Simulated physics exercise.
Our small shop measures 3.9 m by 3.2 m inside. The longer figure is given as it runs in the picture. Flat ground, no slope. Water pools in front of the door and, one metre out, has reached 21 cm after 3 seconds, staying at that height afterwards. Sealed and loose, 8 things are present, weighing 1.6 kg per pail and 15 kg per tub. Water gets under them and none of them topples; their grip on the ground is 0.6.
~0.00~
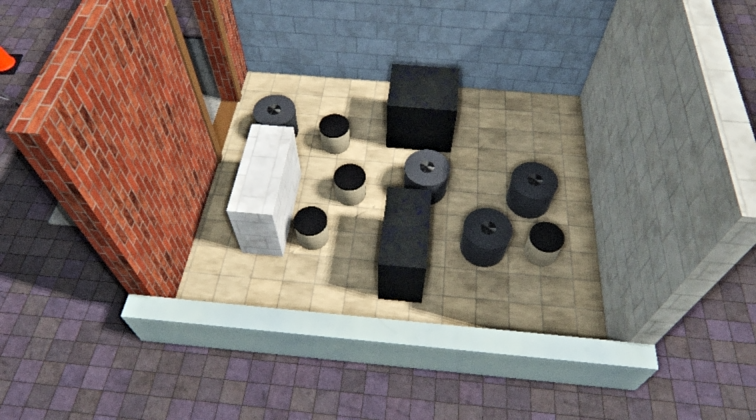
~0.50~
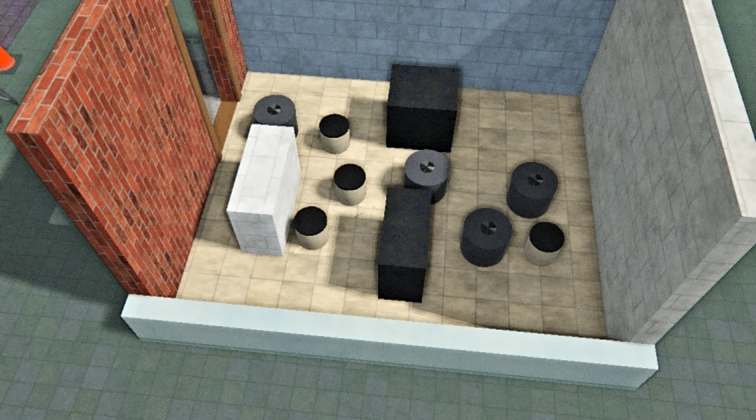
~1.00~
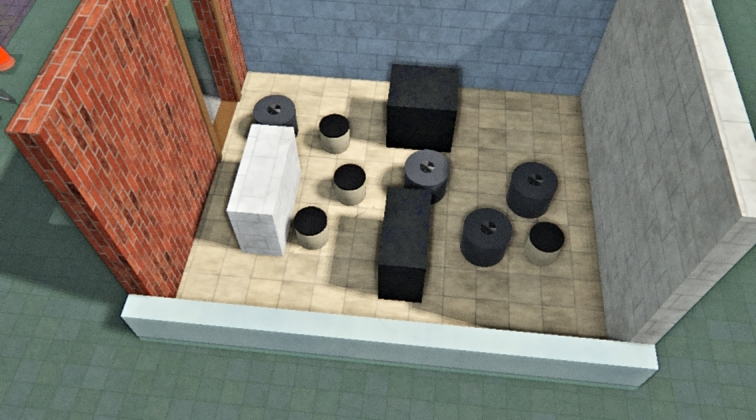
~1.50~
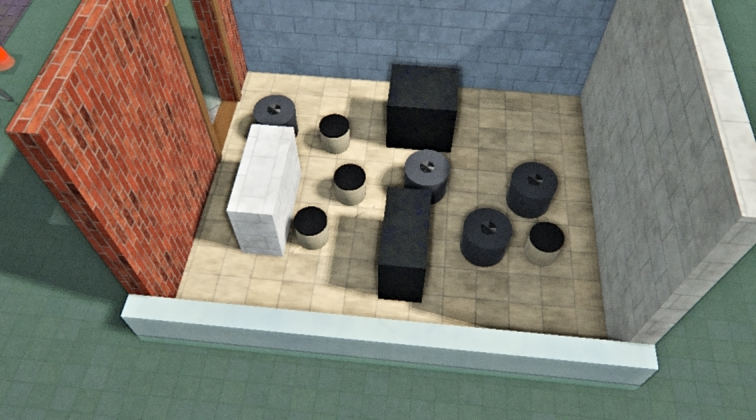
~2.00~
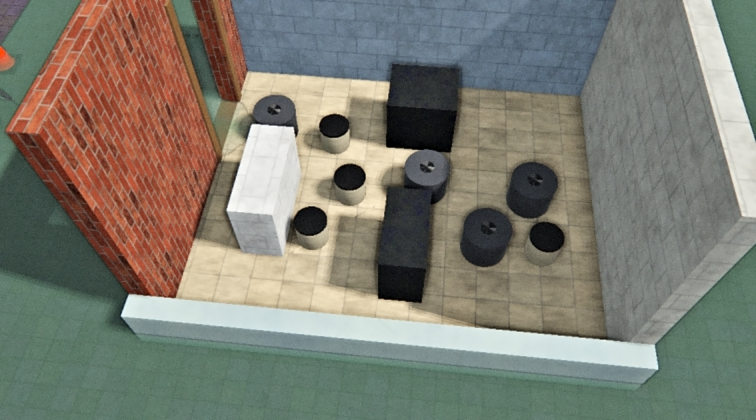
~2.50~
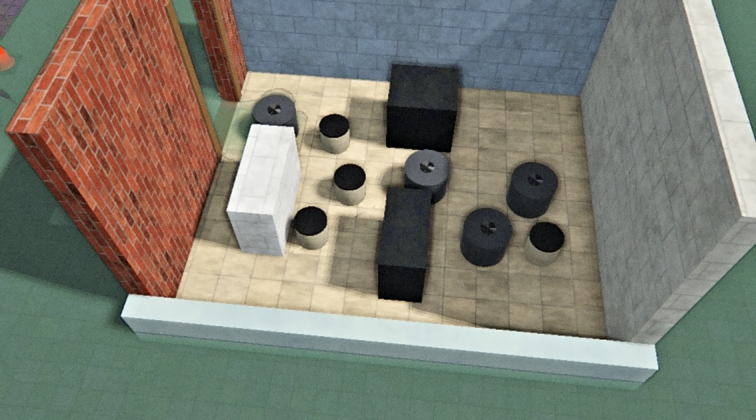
Small open-topped room with brick, blue and pale walls holding dark blocks and round tubs, all staying still as paving outside turns from purple to green.
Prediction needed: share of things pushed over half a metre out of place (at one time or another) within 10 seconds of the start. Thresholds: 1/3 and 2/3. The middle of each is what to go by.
1/3 to under 2/3.
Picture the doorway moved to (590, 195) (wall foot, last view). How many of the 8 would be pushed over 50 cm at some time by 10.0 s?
7.
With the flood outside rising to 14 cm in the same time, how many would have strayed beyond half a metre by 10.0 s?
Then it comes to 1.
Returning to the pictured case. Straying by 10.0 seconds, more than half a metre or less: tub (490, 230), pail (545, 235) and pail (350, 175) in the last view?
Same order as the question: Smaller, greater, greater.
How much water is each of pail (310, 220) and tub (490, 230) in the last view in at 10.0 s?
About 5 and 8 cm.
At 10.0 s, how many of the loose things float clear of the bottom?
That would be 5 of them.
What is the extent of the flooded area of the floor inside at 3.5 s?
About 3.0 m2 is covered.
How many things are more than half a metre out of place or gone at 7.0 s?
That would be 2.
After 3.5 s 0 of 8 are over 50 cm from their spots; 0 afloat.
After 4.5 s 1 of 8 are over 50 cm from their spots; 2 afloat.
After 7.0 s 2 of 8 are over 50 cm from their spots; 3 afloat.
After 10.0 s 3 of 8 are over 50 cm from their spots, and 3 have been at some point; 5 afloat.
